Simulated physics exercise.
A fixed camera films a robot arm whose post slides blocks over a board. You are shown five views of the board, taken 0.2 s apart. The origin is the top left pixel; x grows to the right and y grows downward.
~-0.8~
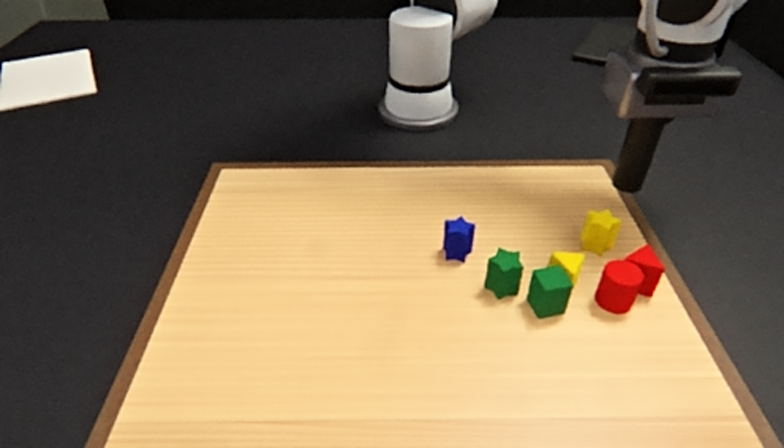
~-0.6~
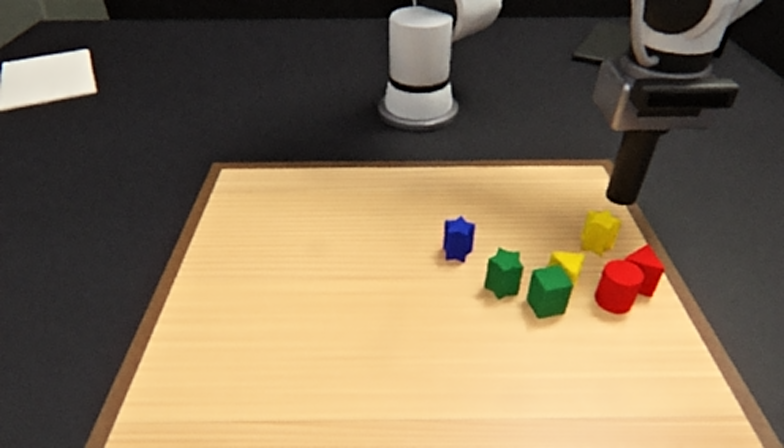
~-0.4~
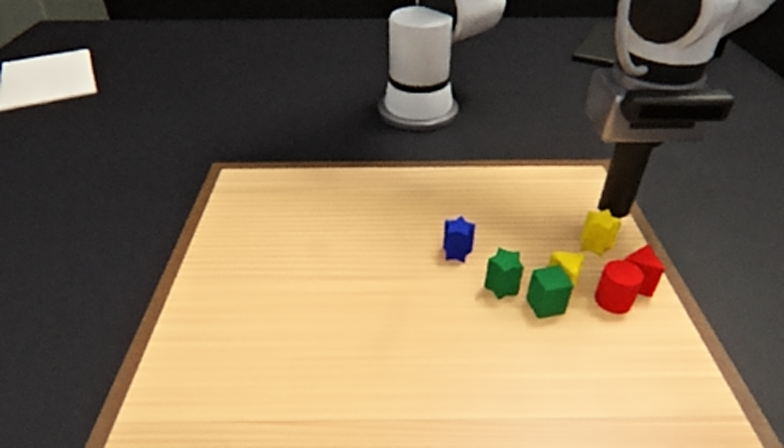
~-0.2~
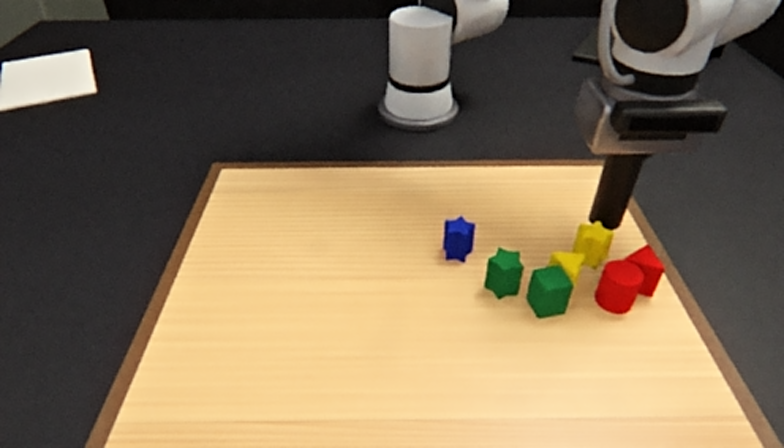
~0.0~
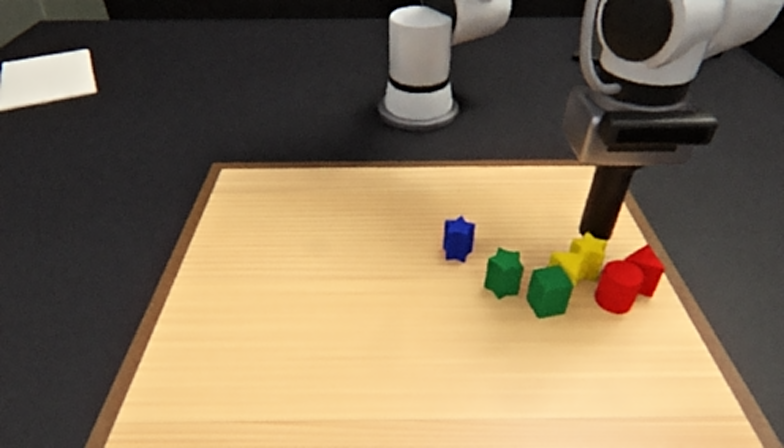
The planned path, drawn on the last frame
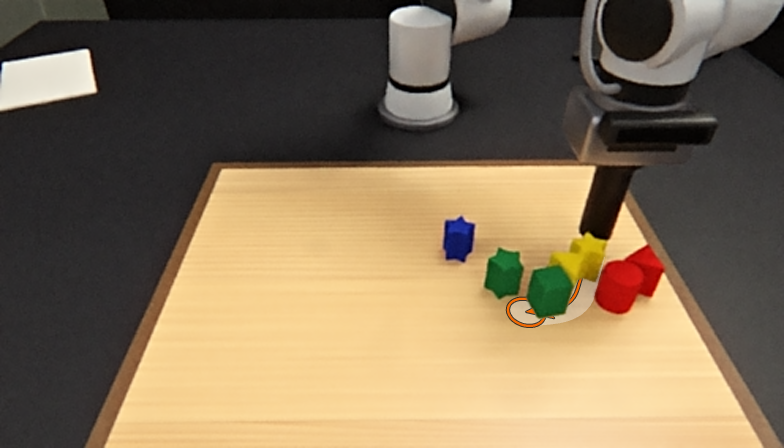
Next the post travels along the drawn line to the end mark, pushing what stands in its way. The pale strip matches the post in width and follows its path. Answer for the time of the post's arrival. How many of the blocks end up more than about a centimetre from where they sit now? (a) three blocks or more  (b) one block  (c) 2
Correct choice: A.
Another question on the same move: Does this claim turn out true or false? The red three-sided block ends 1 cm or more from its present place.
False
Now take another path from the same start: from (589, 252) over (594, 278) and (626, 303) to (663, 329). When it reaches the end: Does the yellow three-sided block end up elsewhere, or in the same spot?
At the end of the path, the yellow three-sided block has moved off its old spot.
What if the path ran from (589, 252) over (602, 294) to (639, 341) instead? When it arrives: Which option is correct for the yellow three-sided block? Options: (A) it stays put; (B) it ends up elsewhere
B - it ends up elsewhere.
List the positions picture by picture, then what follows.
In the first picture, post tip (626, 185); block tops, green square block (553, 277); yellow three-sided block (570, 259); yellow star block (604, 218); red disc (624, 272); red three-sided block (646, 256).
In the second picture, post (620, 197); blocks unchanged.
In the third picture, post (613, 209); blocks unchanged.
In the fourth picture, post (604, 221); yellow star block (597, 230).
In the fifth picture, post (595, 233); green square block (553, 277); yellow three-sided block (570, 259); yellow star block (591, 243); red disc (624, 272); red three-sided block (646, 256).
Path on the board, from (589, 252) via (581, 278) and (567, 304), ending at (526, 312).
The first path, step by step. One third of the way, post (587, 258); green square block (547, 281), turned 25° clockwise; yellow three-sided block (574, 286), turned 40° clockwise; yellow star block (587, 270), turned 20° anticlockwise.
Two thirds of the way, post (572, 284); green square block (540, 283), turned 30° clockwise; yellow three-sided block (568, 317), turned 35° clockwise; yellow star block (580, 299), turned 35° anticlockwise.
At the end, post (531, 292); green square block (503, 294); yellow three-sided block (564, 325), turned 10° clockwise; yellow star block (571, 304), turned 70° anticlockwise; red disc in place; red three-sided block in place.
